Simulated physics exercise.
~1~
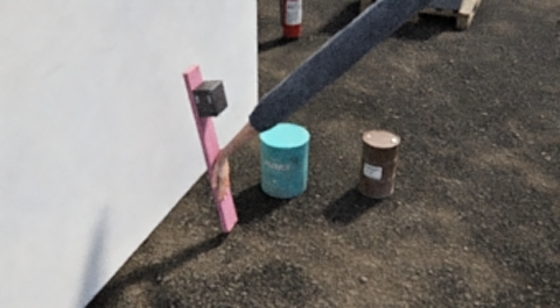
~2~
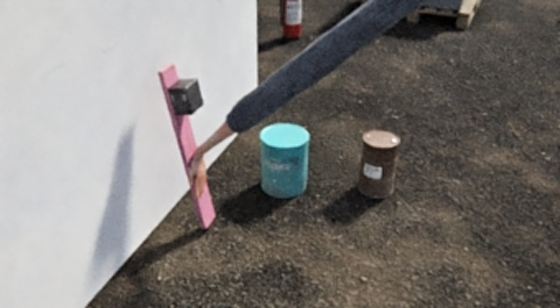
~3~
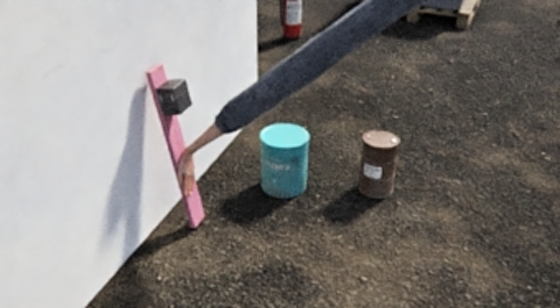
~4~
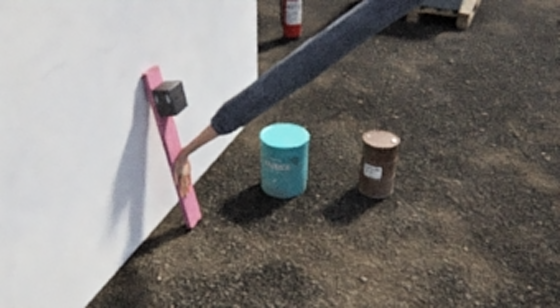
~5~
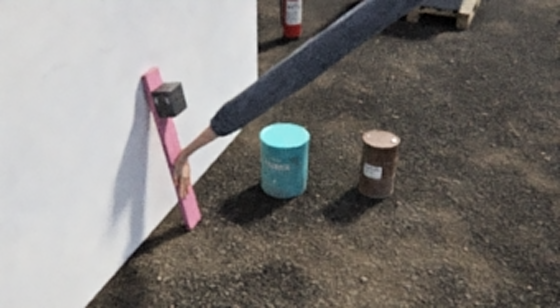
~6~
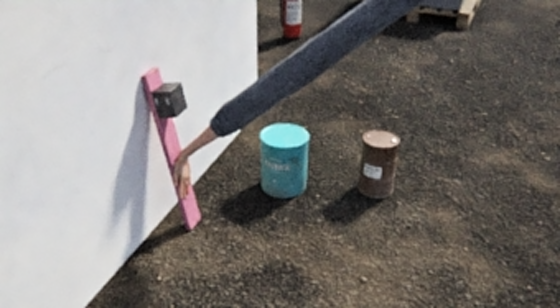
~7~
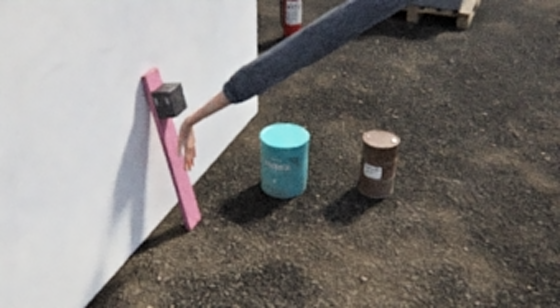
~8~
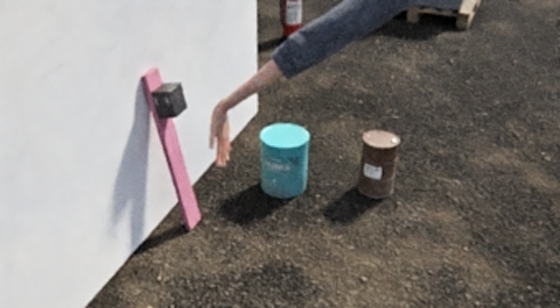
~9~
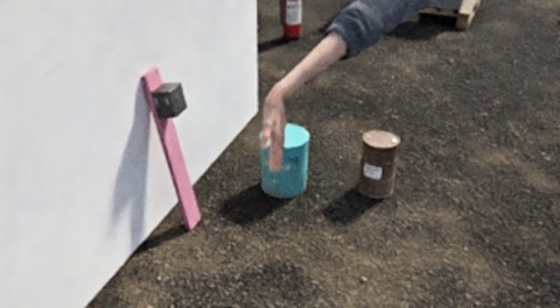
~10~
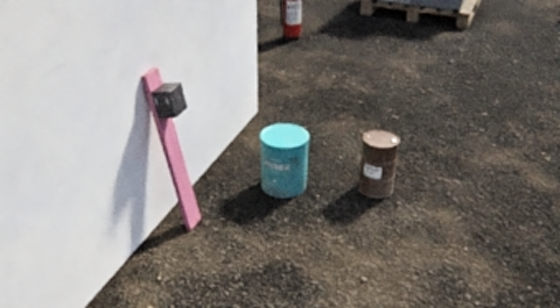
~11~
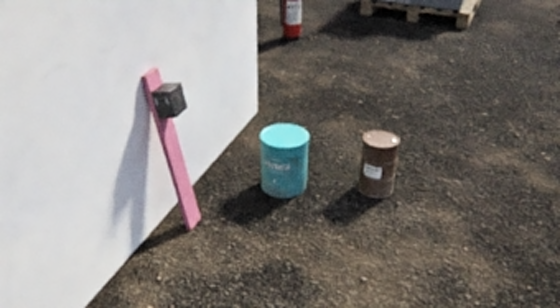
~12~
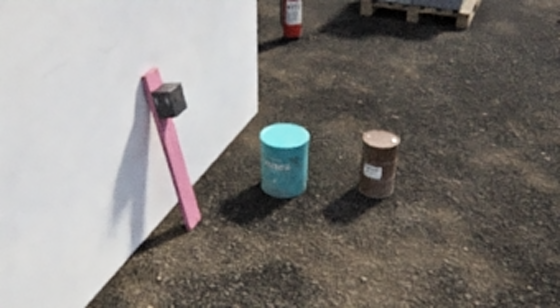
On dark gravelly ground beside a white wall, a hand moves a pink plank with a dark block attached leftward until it leans on the wall, then lets go and withdraws. The plank stays leaning, with a turquoise pail and a brown canister still standing nearby.
